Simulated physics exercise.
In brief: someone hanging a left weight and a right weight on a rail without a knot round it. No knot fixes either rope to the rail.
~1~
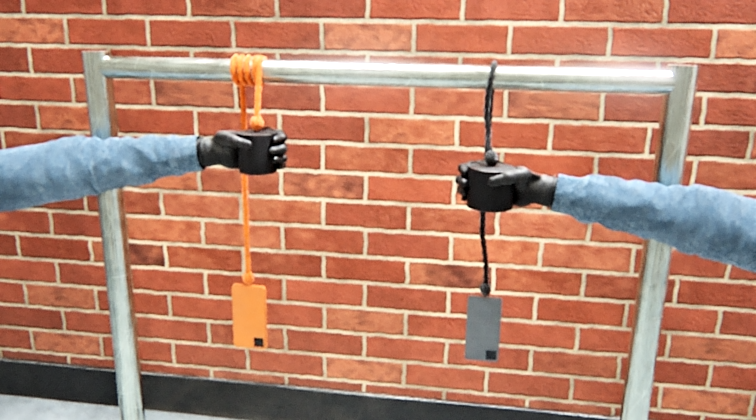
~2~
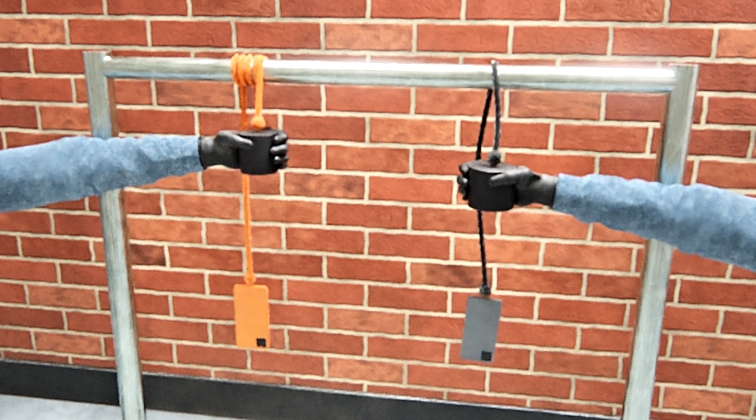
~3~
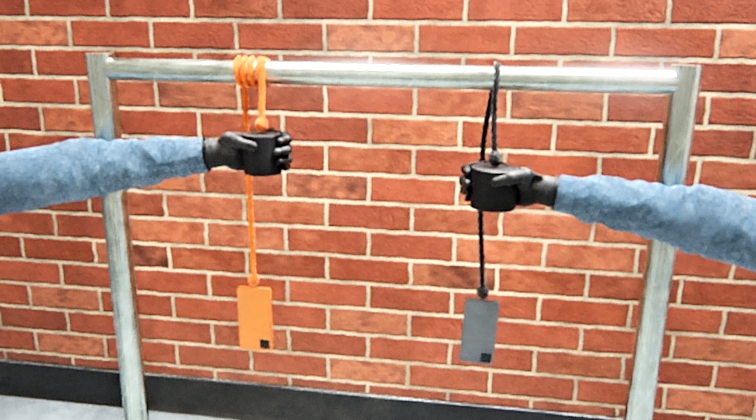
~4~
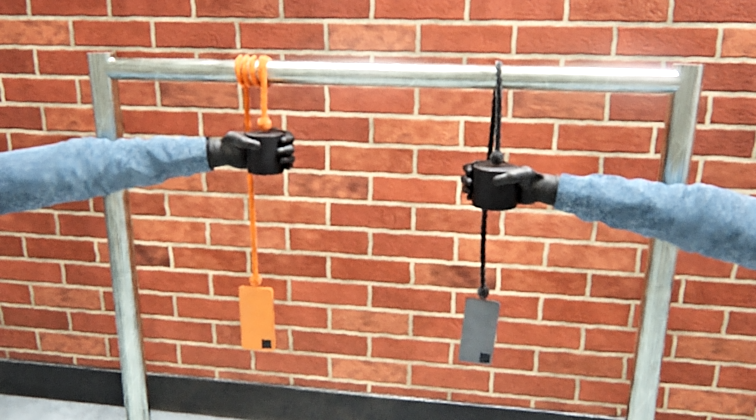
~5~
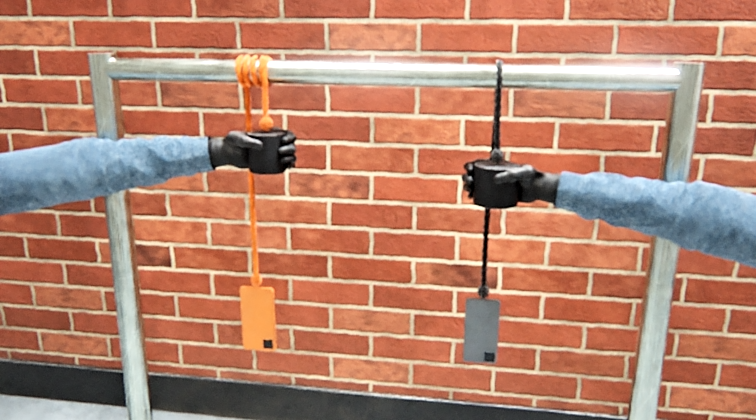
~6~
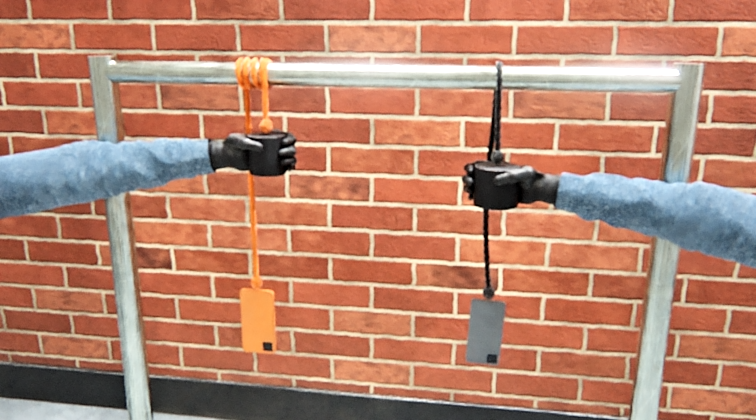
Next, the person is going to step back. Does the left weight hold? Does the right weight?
As I see it, left weight: Up; right weight: Down.
Then, 0.48 s after the last picture, left weight hanging near (267, 141); right weight dropping.
Then, 0.84 s after the last picture, left weight hanging near (261, 144); right weight on the floor.
At rest, left weight hanging near (264, 144); right weight on the floor. The left weight stays hanging and the right weight drops.
